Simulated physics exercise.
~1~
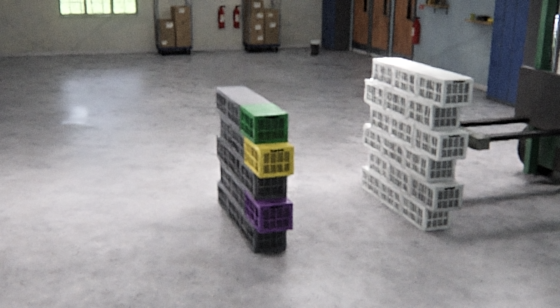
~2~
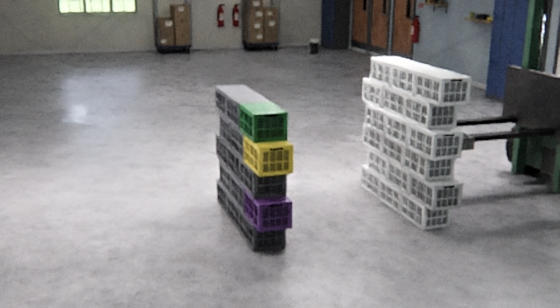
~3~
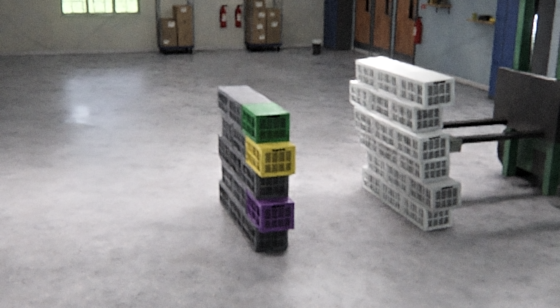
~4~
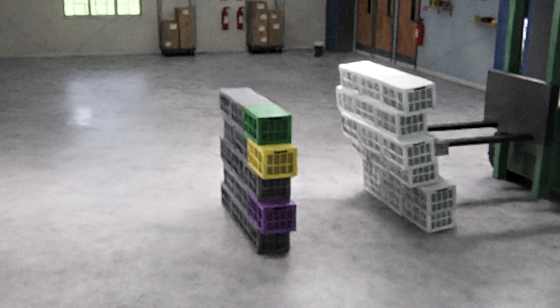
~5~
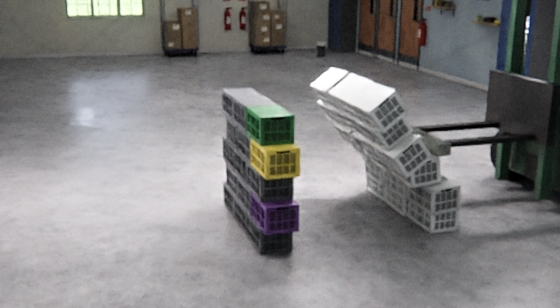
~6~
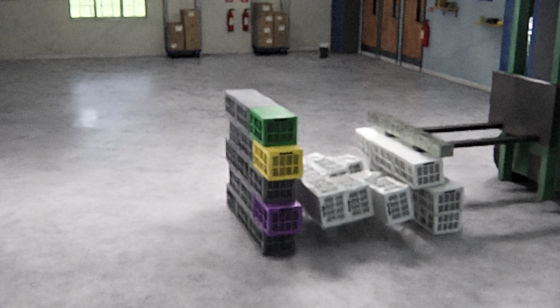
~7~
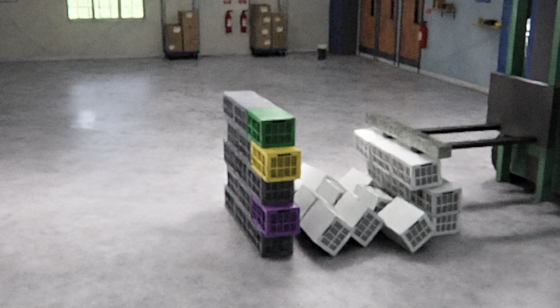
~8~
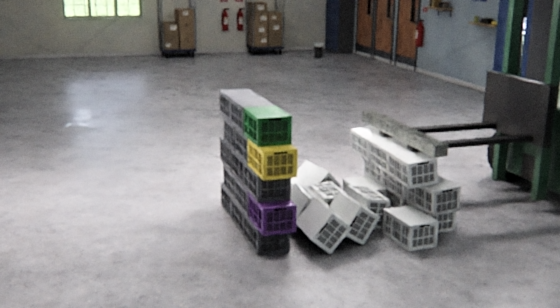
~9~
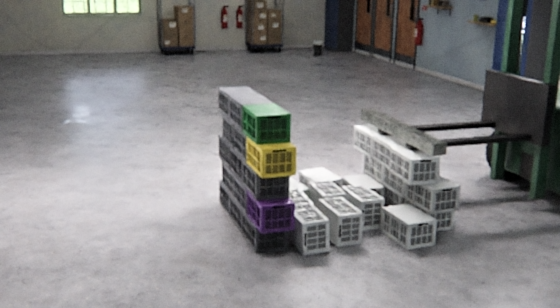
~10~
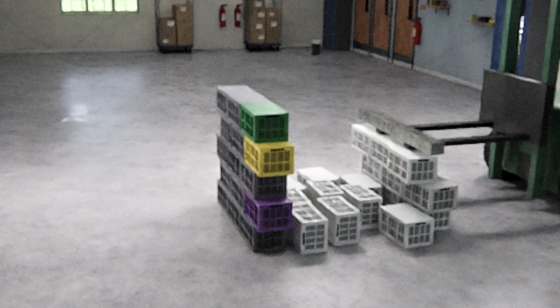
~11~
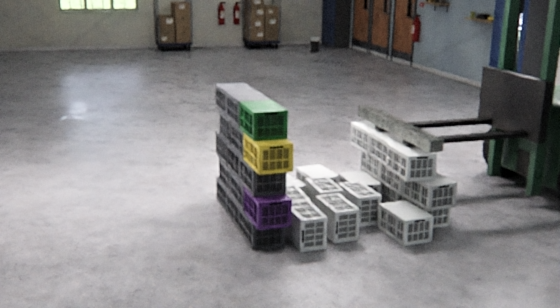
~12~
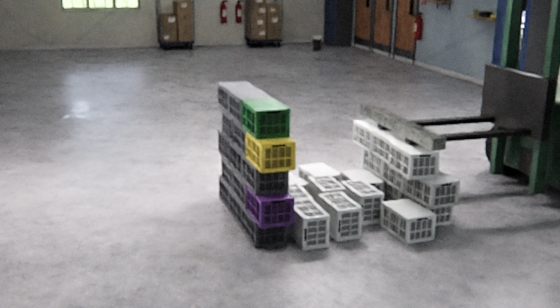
A stack of white crates toppled toward a darker stack when a lift truck pushed a beam into it from the right, spilling its upper crates into the gap, while the lower white ones and the dark wall with green, yellow and purple crates stayed standing.
